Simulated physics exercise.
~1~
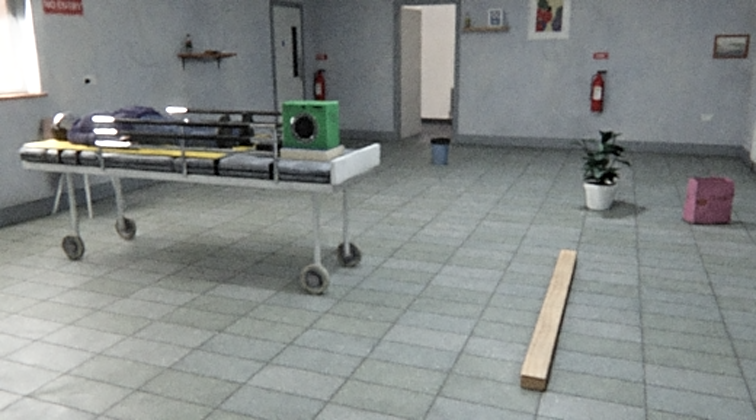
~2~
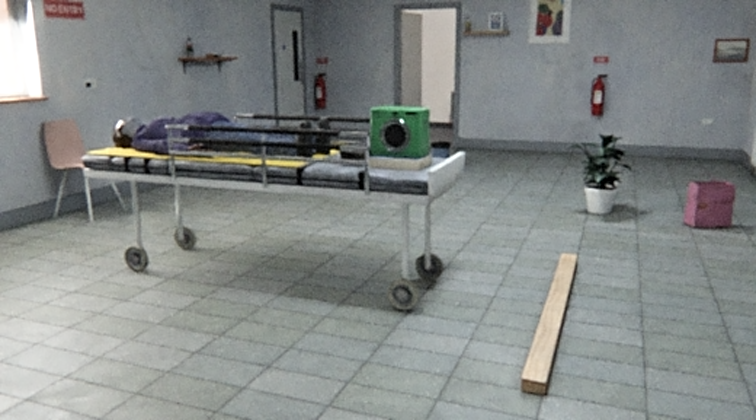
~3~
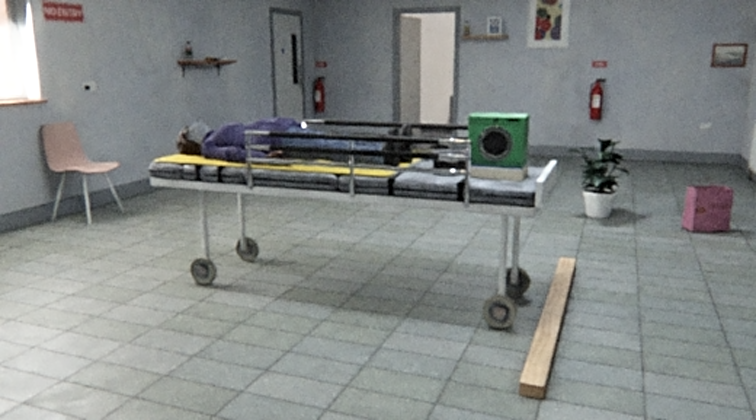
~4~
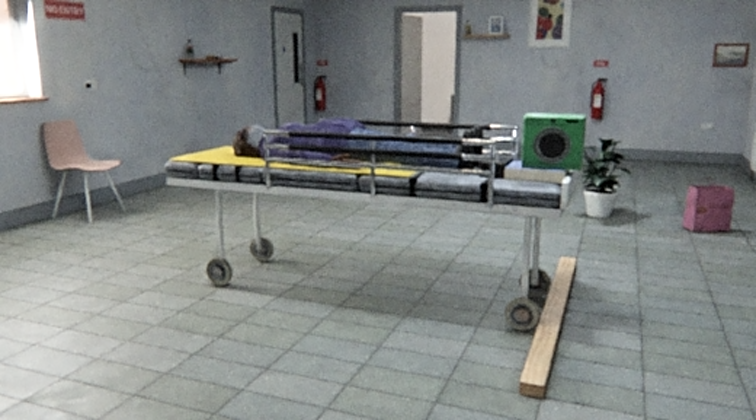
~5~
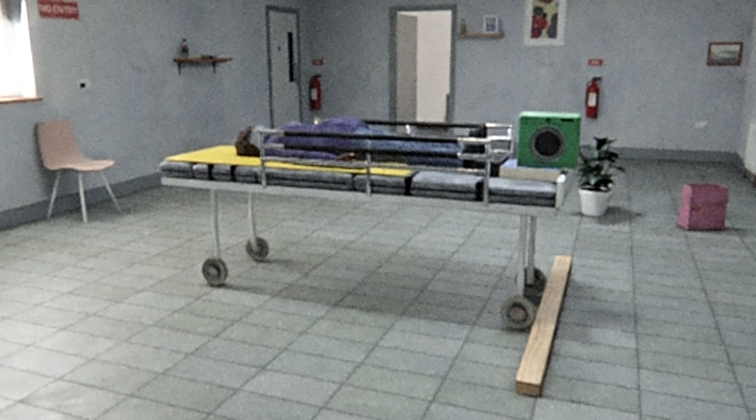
A hospital trolley rolls to the right across a grey tiled floor, carrying a person in purple who lies on its padded, yellow-topped surface behind side rails, with a green monitor upright near the leading end. As it moves, a pink chair comes into view behind it, and its front wheels approach a long wooden sill on the floor. The trolley stops abruptly at the sill and stays level. The person and the monitor slide farther toward the right end. Everything then settles, with the monitor still upright on the trolley and the person still lying aboard.
